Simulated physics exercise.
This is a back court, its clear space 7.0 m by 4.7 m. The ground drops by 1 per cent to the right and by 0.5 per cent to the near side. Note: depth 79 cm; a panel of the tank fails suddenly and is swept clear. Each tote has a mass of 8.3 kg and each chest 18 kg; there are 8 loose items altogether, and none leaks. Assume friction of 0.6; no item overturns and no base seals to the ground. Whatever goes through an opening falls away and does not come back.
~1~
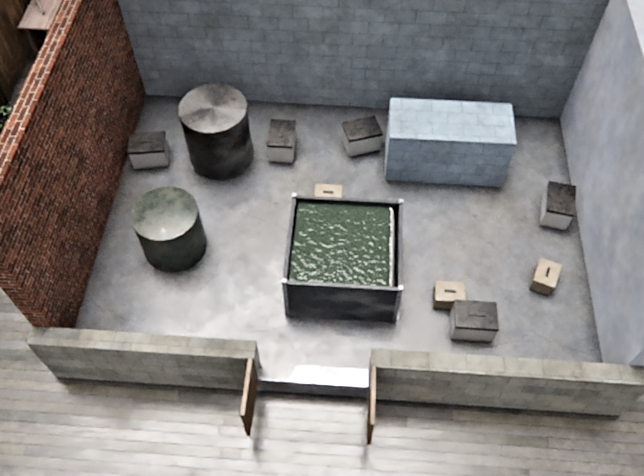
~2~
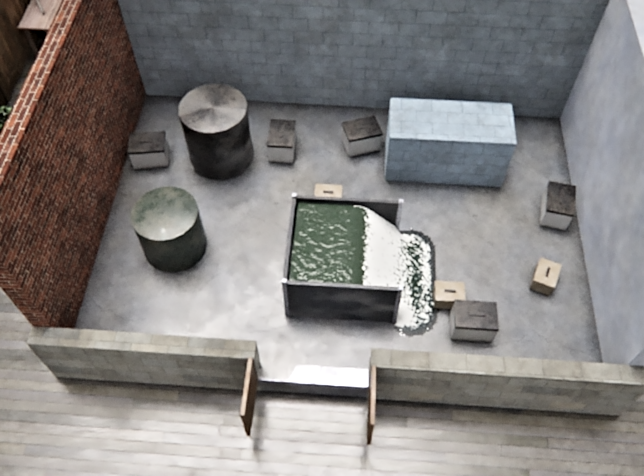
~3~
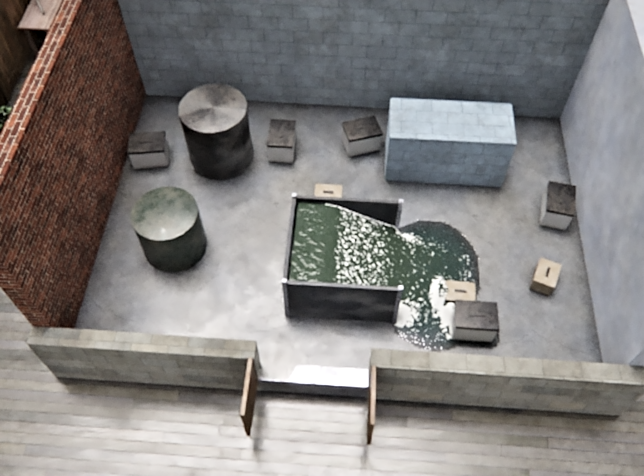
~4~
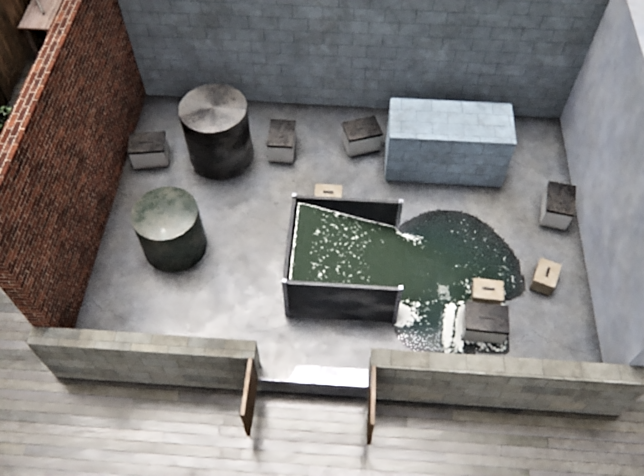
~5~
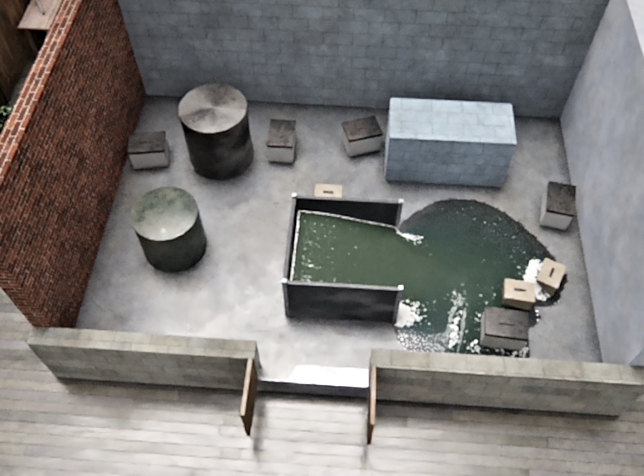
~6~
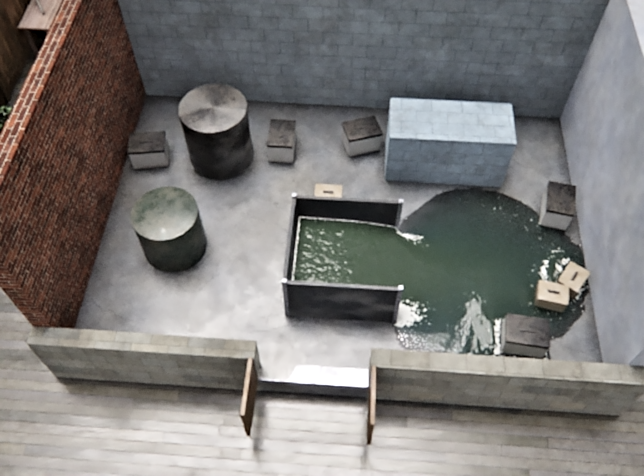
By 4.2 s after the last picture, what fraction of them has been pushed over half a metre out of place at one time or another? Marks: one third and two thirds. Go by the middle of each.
Share: Middle third.
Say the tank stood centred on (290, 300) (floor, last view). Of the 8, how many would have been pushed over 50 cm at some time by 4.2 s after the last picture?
So the tally would be 4.
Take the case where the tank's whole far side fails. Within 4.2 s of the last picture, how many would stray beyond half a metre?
Result: 5.
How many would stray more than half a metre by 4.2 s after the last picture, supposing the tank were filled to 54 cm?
Count under that change: 4.
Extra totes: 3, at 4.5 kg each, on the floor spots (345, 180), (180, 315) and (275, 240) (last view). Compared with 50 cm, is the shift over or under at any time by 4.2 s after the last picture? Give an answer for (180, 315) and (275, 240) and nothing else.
Within it, Within it.
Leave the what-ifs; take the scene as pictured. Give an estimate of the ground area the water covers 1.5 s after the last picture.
The covered patch comes to about 11.5 m2.
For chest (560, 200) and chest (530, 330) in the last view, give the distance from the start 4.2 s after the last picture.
In turn: 400 cm, 10 cm.
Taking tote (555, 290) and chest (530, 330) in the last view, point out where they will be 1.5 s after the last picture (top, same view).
Estimated pixels: (513, 290) and (557, 336).
Then, 0.4 s after the last picture 3 of 8 are over 50 cm from their spots; 2 afloat.
Then, 1.5 s after the last picture 3 of 8 are over 50 cm from their spots; 3 afloat.
Then, 2.8 s after the last picture 3 of 8 are over 50 cm from their spots; 2 afloat.
Then, 4.2 s after the last picture 3 of 8 are over 50 cm from their spots, and 4 have been at some point; 2 afloat.
